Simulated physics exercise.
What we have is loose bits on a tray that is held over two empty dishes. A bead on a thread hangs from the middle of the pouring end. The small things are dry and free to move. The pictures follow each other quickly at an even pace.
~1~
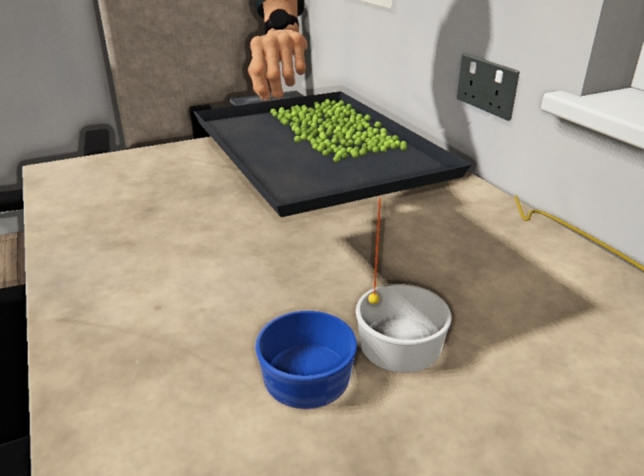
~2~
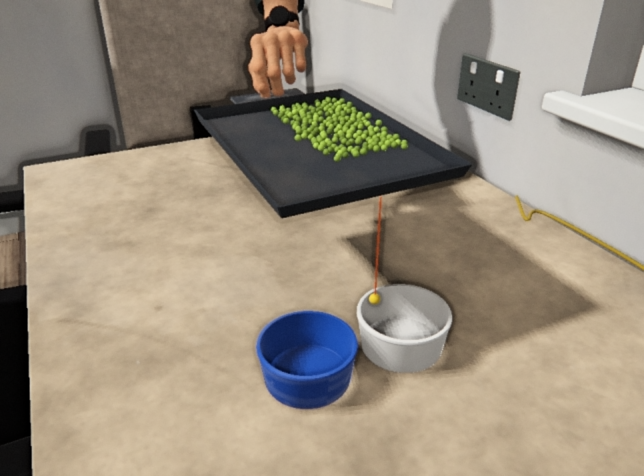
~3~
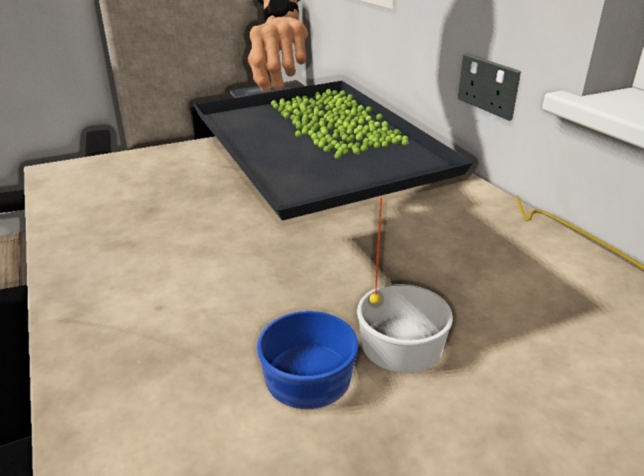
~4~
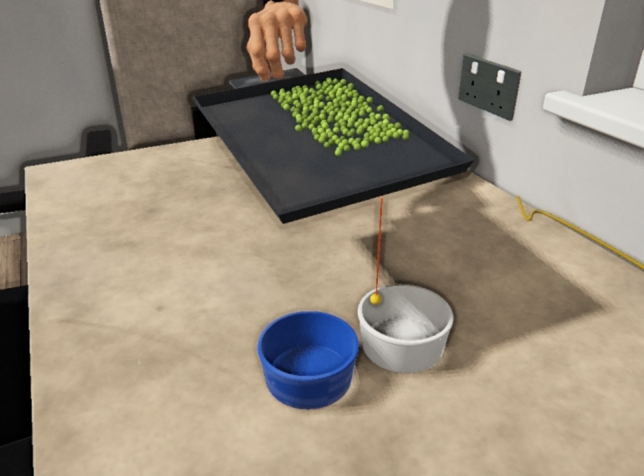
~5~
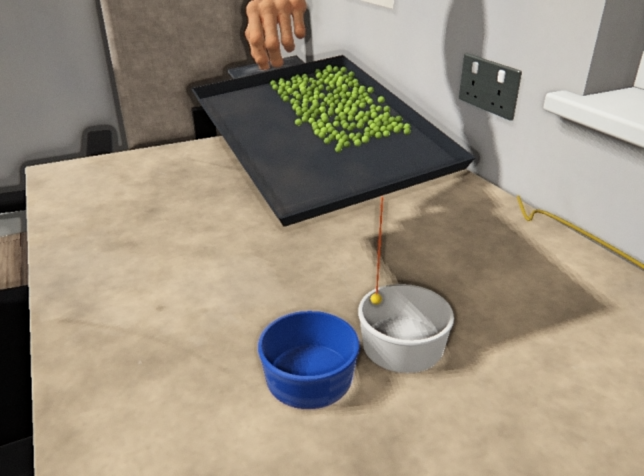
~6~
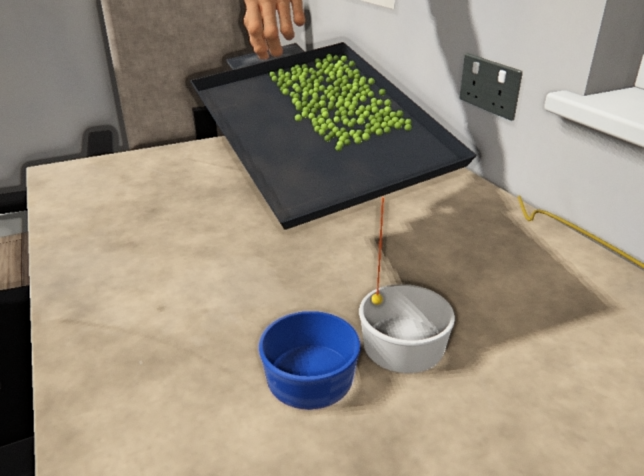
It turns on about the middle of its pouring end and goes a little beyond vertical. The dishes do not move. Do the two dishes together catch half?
They take more than half between them.
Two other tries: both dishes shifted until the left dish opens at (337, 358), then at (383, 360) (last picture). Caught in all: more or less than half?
First under half, then the smaller part.
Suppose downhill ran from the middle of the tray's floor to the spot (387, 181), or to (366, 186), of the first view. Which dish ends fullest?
First the right one, then right.
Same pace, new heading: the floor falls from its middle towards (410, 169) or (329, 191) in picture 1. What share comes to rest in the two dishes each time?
First some 10, then 80 per cent.
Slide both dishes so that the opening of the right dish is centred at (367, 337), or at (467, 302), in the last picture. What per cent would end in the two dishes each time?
About 50 and 0 per cent.
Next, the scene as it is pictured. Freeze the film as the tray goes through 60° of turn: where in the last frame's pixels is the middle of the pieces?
Roughly at (299, 322).
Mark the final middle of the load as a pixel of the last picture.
Near (302, 377).
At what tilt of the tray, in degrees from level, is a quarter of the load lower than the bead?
Around 50° of tilt.
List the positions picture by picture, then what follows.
In the first frame, corners of the pouring end at (281, 202) and (464, 163), level; middle of the load at (336, 126), dried peas; left dish at (327, 388); right dish at (428, 352); bead on its thread at (374, 299).
In the second frame, corners of the pouring end at (281, 203) and (465, 163), level; middle of the load at (336, 124).
In the third frame, corners of the pouring end at (282, 206) and (466, 161), tipped barely, lowest at the left corner; middle of the load at (337, 119).
In the fourth frame, corners of the pouring end at (282, 210) and (467, 159), tipped a little, lowest at the left corner; middle of the load at (337, 111).
In the fifth frame, corners of the pouring end at (283, 214) and (468, 156), tipped a little, lowest at the left corner; middle of the load at (338, 102).
In the sixth frame, corners of the pouring end at (284, 217) and (469, 154), tipped a little, lowest at the left corner; middle of the load at (338, 95); left dish at (331, 388); right dish at (431, 353).
Soon, tray tipped steeply; about half on the tray; about a quarter in the left dish; about a quarter outside both; a small part in the air.
A while on, tray tipped right over; most in the left dish; about a quarter outside both; a stray few in the air.
Towards the end, tray tipped past a quarter turn; most in the left dish; about a quarter outside both.
Finally, tray tipped past a quarter turn; most in the left dish; none in the right dish; about a quarter outside both.
